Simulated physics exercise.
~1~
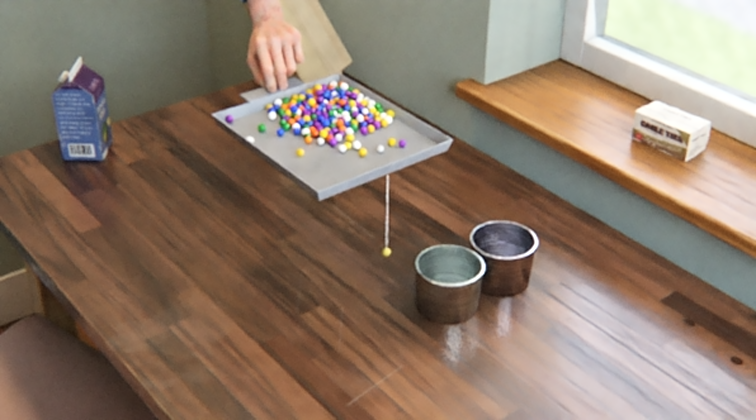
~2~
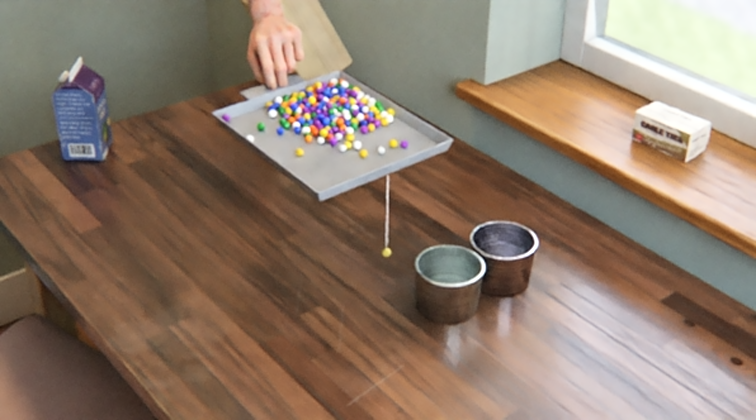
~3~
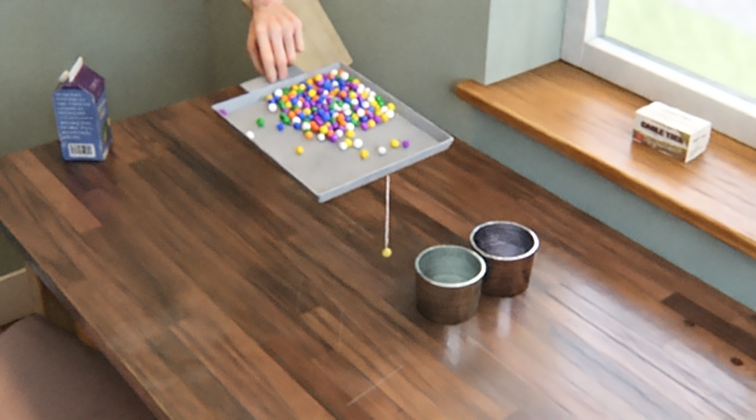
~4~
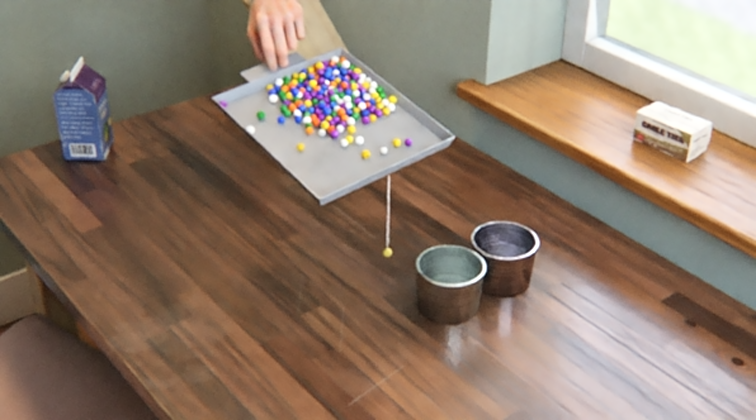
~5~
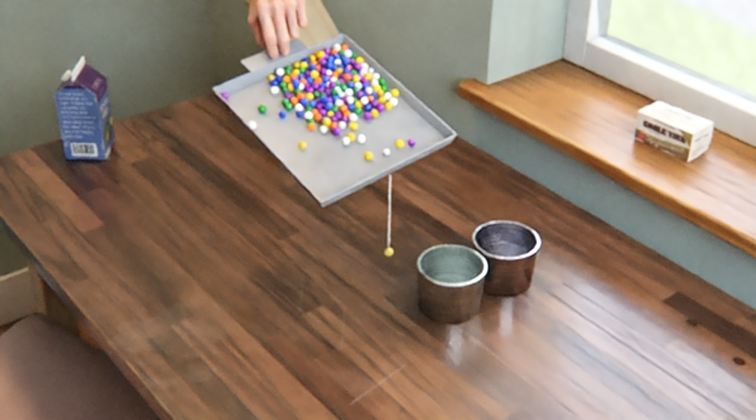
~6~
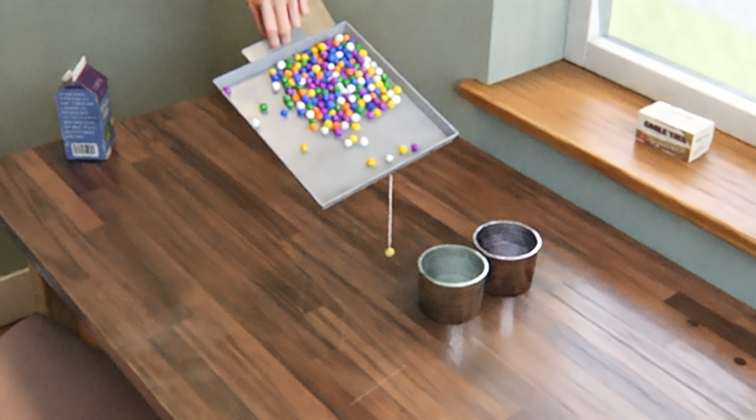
A shallow grey tray of multicoloured plastic beads, gripped at its far edge by a hand, starts nearly level, then gradually tilts, its far side rising and its near left corner lowest. Seen from above at an angle, a brown wooden table holds two metallic dishes right of centre and a blue-and-purple carton at left, beside a windowsill with a small box. The bead pile shifts slightly, a yellow bead hangs by thread from the near edge, and the camera stays still.
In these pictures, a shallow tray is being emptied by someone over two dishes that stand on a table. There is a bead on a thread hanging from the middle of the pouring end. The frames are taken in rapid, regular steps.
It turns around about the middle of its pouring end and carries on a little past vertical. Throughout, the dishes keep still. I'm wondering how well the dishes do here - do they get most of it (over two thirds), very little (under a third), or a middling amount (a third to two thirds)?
They get very little, under a third.
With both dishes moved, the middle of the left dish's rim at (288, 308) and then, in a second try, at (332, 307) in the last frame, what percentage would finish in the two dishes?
First position: Some 40 %; second position: Some 70 %.
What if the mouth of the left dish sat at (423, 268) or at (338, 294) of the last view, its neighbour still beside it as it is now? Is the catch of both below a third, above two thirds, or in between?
Taking the tries in order: Under a third and one to two thirds.
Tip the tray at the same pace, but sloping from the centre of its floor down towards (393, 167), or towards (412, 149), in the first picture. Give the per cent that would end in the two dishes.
About 50 %, then 40 %.
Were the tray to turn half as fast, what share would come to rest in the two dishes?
I'd put it near 0 per cent.
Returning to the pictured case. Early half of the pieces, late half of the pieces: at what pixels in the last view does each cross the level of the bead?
I'd place the first part at (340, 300) and the rest at (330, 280).
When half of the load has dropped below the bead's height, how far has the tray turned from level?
70° or so.
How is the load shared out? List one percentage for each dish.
In per cent, left near 0 and right near 0.
Shortly afterwards, tray tipped steeply; near a third on the tray; near a third outside both; near a third in the air.
Next, tray tipped past a quarter turn; only a few on the tray; only a few in the left dish; all but a few outside both; only a few in the air.
Some moments later, tray tipped past a quarter turn; only a few in the left dish; all but a few outside both.
In the end, tray tipped past a quarter turn; only a few in the left dish; none at all in the right dish; all but a few outside both.
